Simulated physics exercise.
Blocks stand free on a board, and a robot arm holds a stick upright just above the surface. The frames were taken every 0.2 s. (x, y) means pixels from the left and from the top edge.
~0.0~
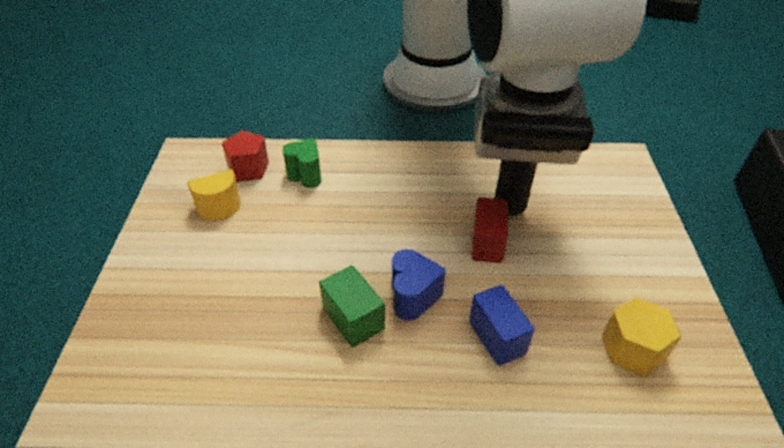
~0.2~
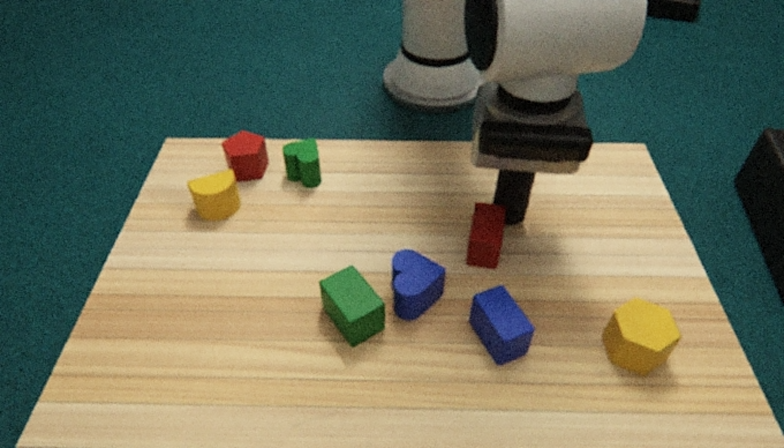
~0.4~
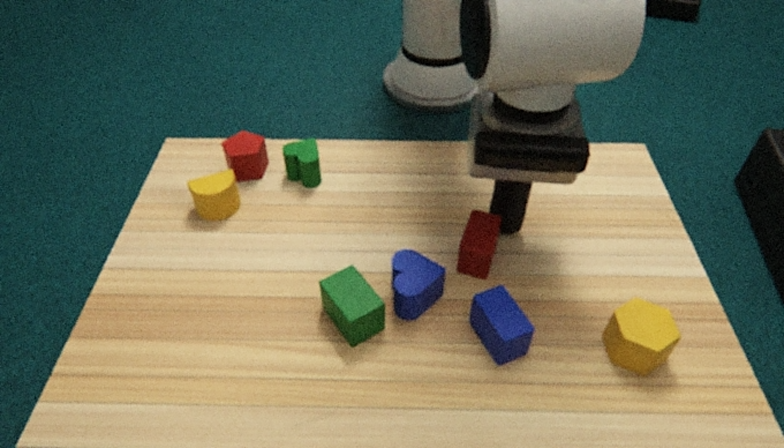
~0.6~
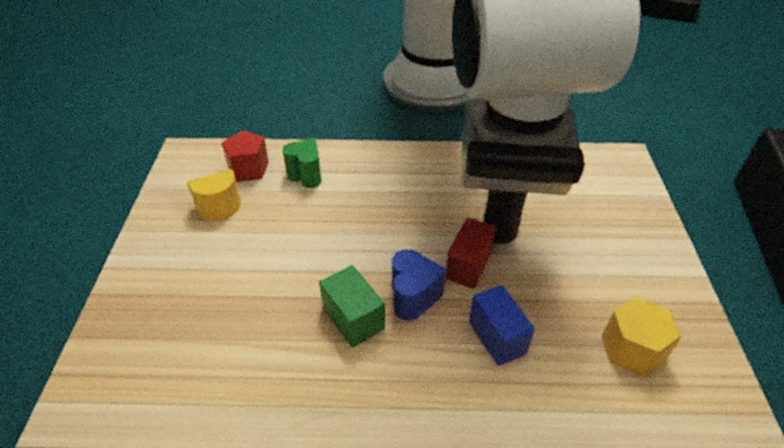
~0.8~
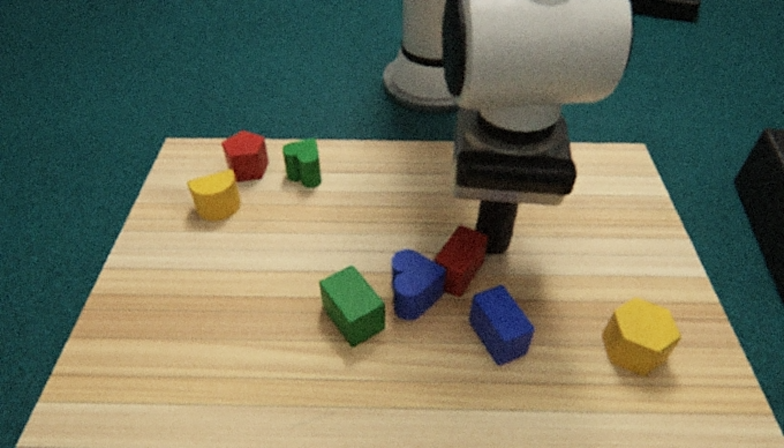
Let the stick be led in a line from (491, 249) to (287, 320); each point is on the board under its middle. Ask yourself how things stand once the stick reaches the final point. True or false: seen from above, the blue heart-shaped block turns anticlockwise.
My answer: False.
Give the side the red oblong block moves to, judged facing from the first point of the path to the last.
The shift goes left.
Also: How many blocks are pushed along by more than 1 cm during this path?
Answer: Three or more.
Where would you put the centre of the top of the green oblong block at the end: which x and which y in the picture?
I'd expect the centre of its top face to be at (280, 342).
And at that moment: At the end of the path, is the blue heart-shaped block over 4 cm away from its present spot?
In short: Yes.
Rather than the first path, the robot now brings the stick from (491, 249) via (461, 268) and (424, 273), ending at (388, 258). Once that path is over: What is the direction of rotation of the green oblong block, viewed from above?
Viewed from above, clockwise.
The first path, step by step. One third of the way, stick at (428, 265); green oblong block at (324, 305), turned 40° clockwise; blue heart-shaped block at (366, 317); red oblong block at (405, 281), turned 20° anticlockwise.
Two thirds of the way, stick at (359, 288); green oblong block at (323, 306), turned 45° clockwise; blue heart-shaped block at (357, 345), turned 20° clockwise; red oblong block at (381, 304), turned 110° anticlockwise.
At the end, stick at (285, 313); green oblong block at (280, 342), turned 20° anticlockwise; blue heart-shaped block at (357, 348), turned 20° clockwise; red oblong block at (379, 305), turned 115° anticlockwise; blue oblong block not moved.
